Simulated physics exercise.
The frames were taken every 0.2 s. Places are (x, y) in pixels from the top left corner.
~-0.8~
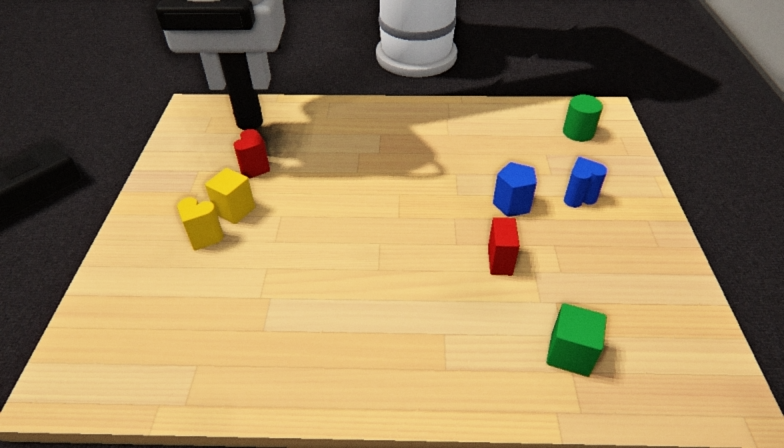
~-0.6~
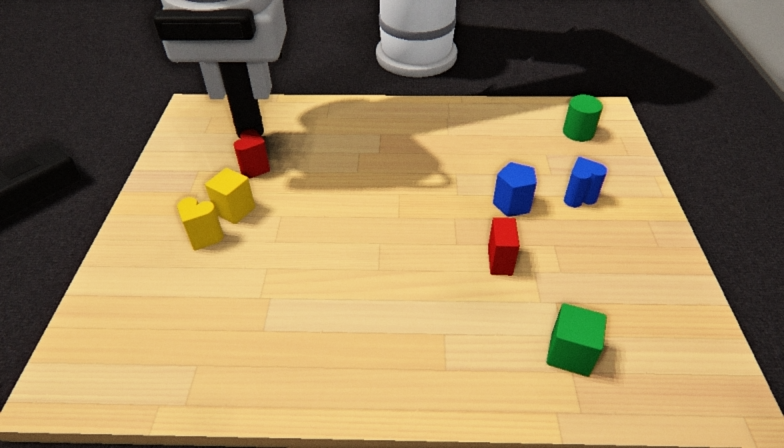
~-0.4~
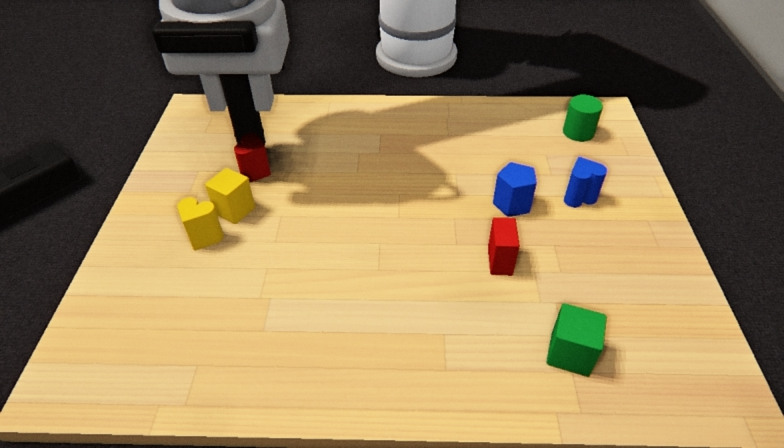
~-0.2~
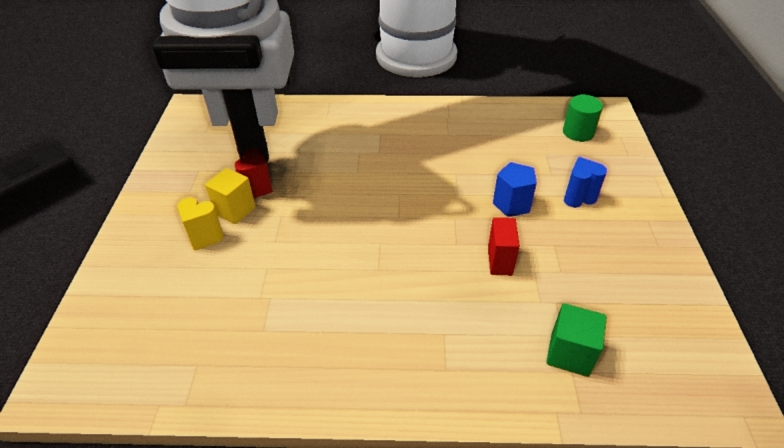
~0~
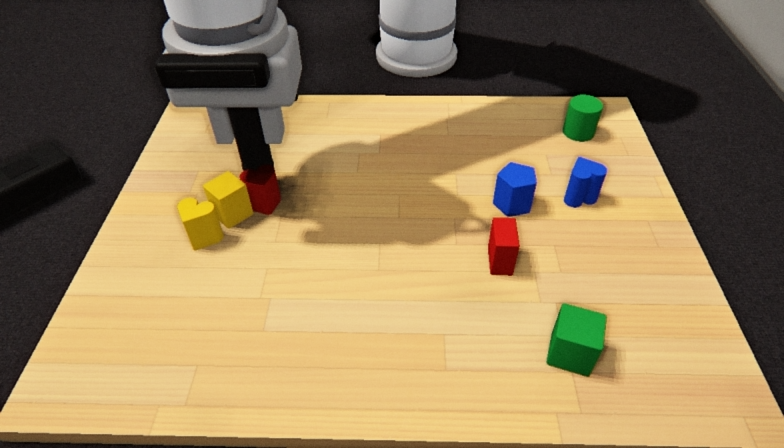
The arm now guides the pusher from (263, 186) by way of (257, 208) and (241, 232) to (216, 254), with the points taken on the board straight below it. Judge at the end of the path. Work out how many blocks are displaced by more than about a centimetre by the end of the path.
I'd say three or more blocks get moved.
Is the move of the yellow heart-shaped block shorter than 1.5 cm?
Final answer: No.
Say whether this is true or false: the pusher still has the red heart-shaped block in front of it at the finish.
That is false.
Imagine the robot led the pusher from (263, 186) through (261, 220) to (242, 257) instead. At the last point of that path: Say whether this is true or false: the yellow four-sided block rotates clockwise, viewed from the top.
Answer: True.
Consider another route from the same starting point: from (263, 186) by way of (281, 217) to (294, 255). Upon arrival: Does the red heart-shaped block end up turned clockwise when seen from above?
I expect so.
The first path, step by step. One third of the way, pusher (255, 201); yellow heart-shaped block (190, 210); yellow four-sided block (218, 189), turned 15° clockwise; red heart-shaped block (264, 194), turned 15° anticlockwise.
Two thirds of the way, pusher (238, 224); yellow heart-shaped block (175, 217); yellow four-sided block (200, 199), turned 55° clockwise; red heart-shaped block (264, 202), turned 50° anticlockwise.
At the end, pusher (213, 245); yellow heart-shaped block (169, 219); yellow four-sided block (195, 199), turned 70° clockwise; red heart-shaped block (264, 202), turned 50° anticlockwise.
